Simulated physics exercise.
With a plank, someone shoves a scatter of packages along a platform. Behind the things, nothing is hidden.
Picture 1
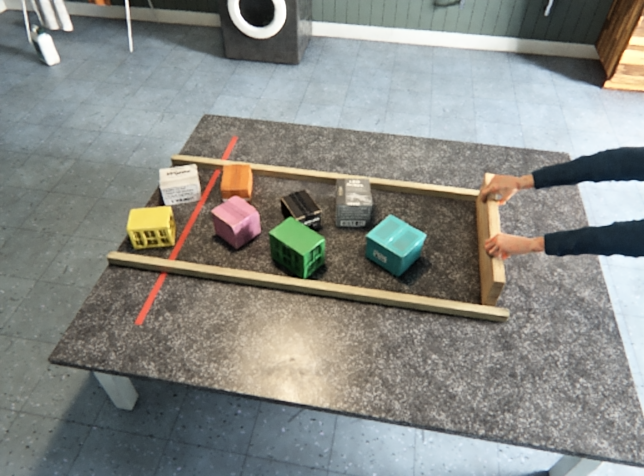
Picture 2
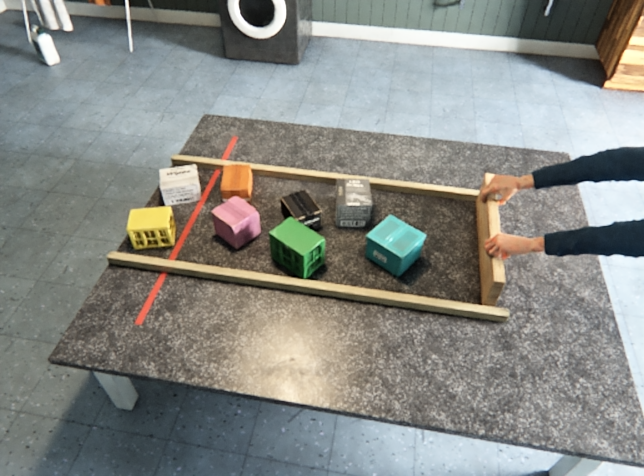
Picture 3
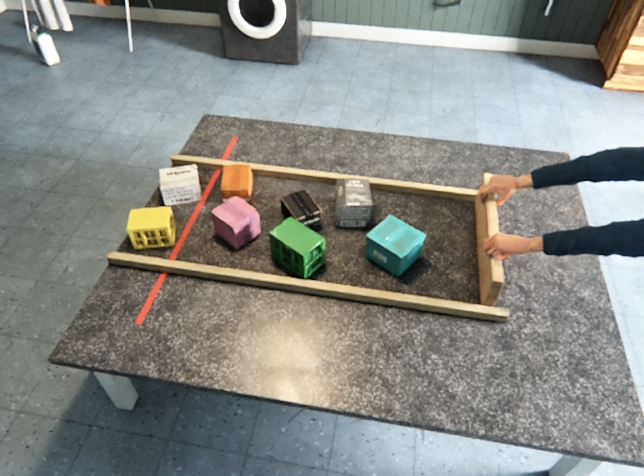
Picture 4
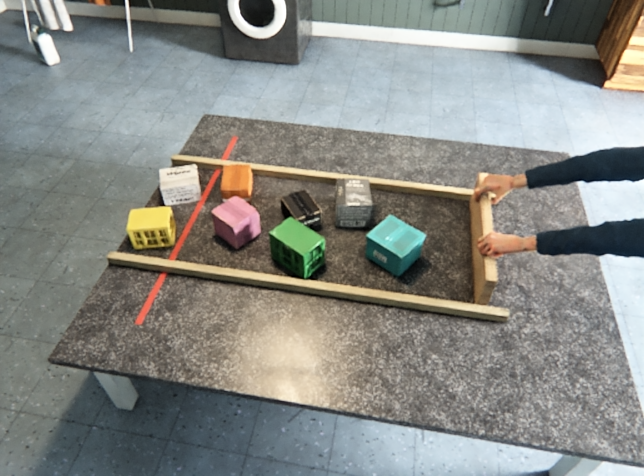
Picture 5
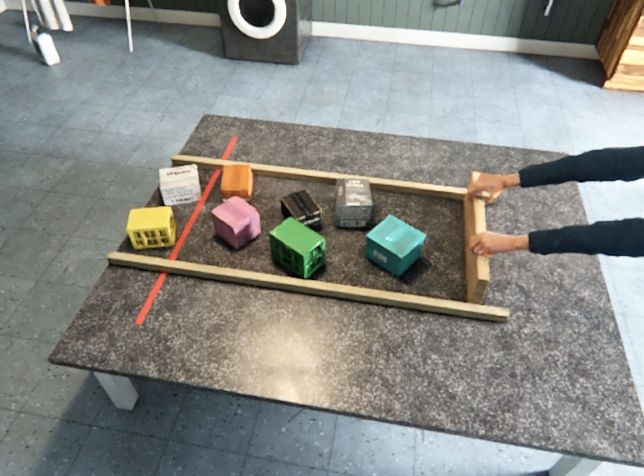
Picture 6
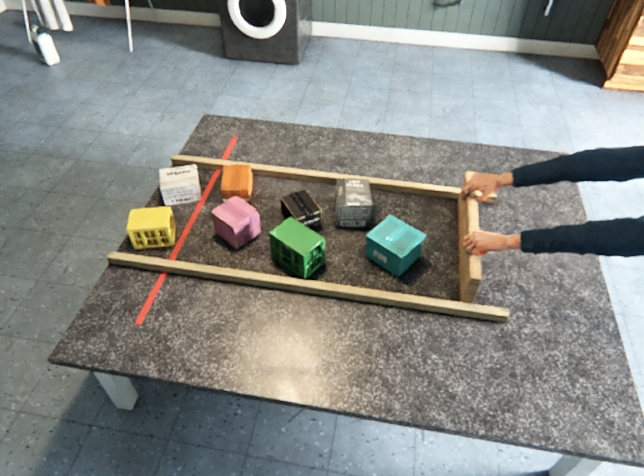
A wooden plank, held by two hands at the right, slid a short way left between two rails on a speckled table, while the scattered colourful crates and boxes stayed still.
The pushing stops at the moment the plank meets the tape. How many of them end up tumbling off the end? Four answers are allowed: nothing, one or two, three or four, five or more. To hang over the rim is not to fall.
Three or four fall off.
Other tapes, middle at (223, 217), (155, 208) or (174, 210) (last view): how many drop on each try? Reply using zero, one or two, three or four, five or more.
In the order of the places given: One to two; 5 or more; at least five.
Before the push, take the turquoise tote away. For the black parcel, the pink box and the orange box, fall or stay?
As for the black parcel, it keeps its place; the pink box keeps its place; the orange box keeps its place.
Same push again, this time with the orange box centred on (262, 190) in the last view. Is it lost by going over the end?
Result: The orange box keeps its place.
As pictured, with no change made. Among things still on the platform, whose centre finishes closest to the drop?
It would be the green crate.
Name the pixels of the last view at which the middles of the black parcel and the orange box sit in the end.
Going in order, first (154, 197) and next (169, 170).
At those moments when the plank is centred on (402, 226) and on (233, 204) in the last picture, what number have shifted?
First 1, after that 8.
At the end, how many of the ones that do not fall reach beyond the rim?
The total comes out at 3.
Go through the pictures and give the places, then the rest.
The first picture shows yellow crate (152, 228); white box (181, 185); orange box (237, 184); plank (489, 237); tape (196, 213).
The second picture shows white box (181, 185); black parcel (301, 212).
The third picture shows orange box (237, 184); plank (488, 237).
The fourth picture shows yellow crate (152, 228); green crate (297, 248).
The fifth picture shows white box (181, 185); turquoise tote (394, 246).
The sixth picture shows yellow crate (152, 228); white box (181, 185); orange box (237, 184); plank (468, 234); tape (196, 213).
Soon after, none off yet; yellow crate at rest near (152, 228); white box at rest near (181, 185); orange box at rest near (237, 184).
In the end, the number that fall off is three or four; gone, pink box, white box and yellow crate.
